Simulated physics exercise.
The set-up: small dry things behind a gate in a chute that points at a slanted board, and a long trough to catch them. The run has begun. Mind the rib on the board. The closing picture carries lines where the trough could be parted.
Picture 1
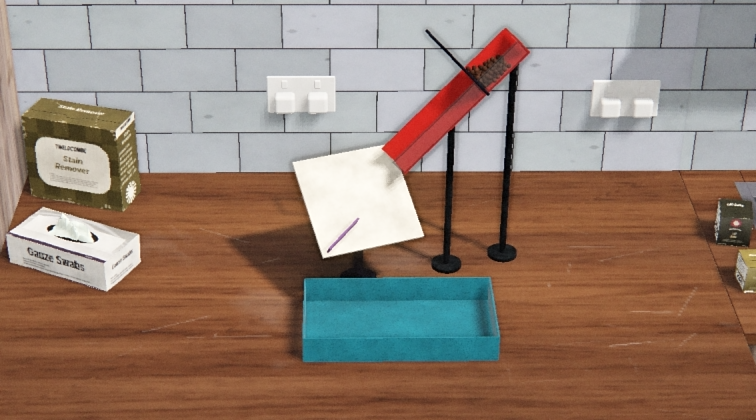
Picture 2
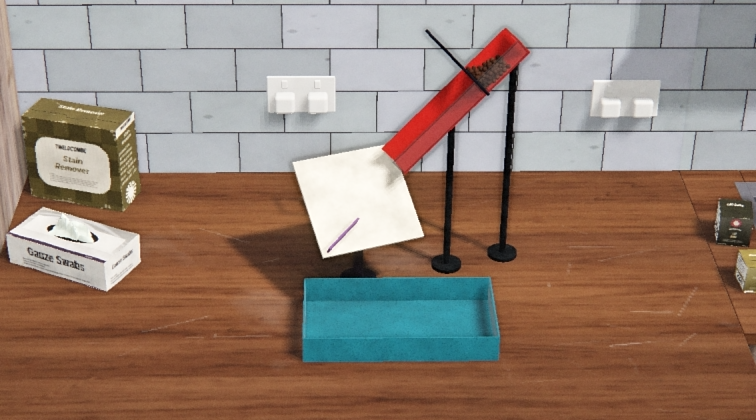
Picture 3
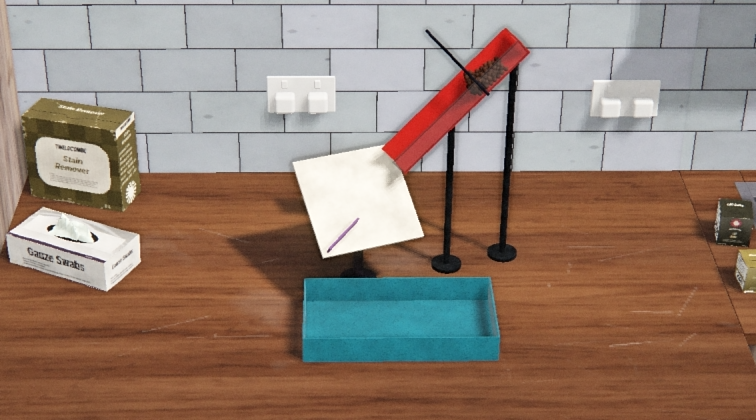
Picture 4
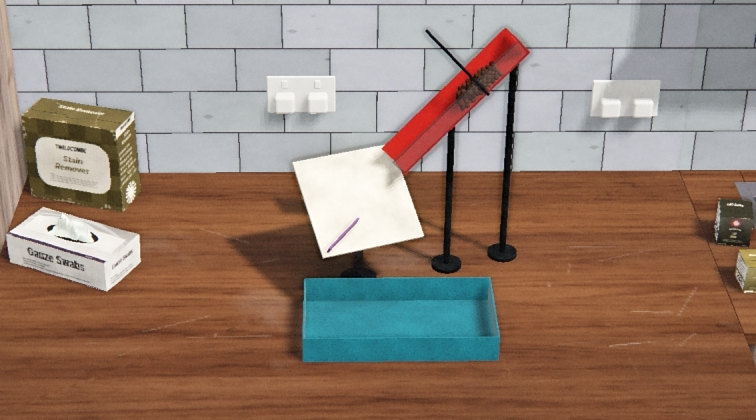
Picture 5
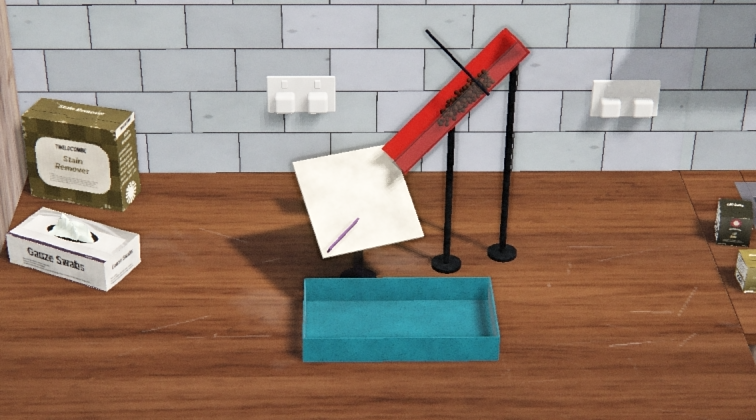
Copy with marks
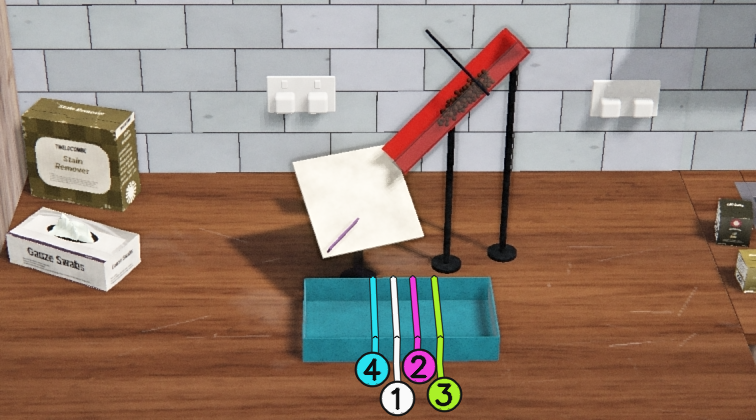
Small dark berries sliding down a sloping red chute toward a tilted white board, with an empty teal trough in front.
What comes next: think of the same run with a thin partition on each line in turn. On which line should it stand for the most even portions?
Choose 4.
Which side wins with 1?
More lands on the left.
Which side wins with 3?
More lands on the left.
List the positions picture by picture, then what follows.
The first frame shows load behind the gate (486, 73), allspice berries; lip of the chute (399, 167), sloping fairly steeply.
The second frame shows middle of the board (358, 199), tilted fairly steeply; middle of its low edge (374, 247); of its high edge (343, 153).
The third frame shows front corners of the trough (303, 338) and (499, 337), empty; front of the load (472, 92).
The fourth frame shows middle of the load (478, 89); its front (463, 108), roughly a quarter of the way to the lip; rib from (359, 218) to (330, 248).
The fifth frame shows middle of the load (467, 93); its front (439, 122), roughly half of the way to the lip.
On the marked copy, line 1 crosses the front rim at (396, 338); line 2 crosses the front rim at (417, 338); line 3 crosses the front rim at (440, 337); line 4 crosses the front rim at (375, 338).
Choosing 1, of what is caught, almost all on the left of the divider, about a tenth on the right.
Choosing 2, of what is caught, almost all on the left of the divider, just a few on the right.
Choosing 3, of what is caught, every piece on the left of the divider, not one piece on the right.
Choosing 4, of what is caught, roughly two thirds on the left of the divider, roughly a third on the right.
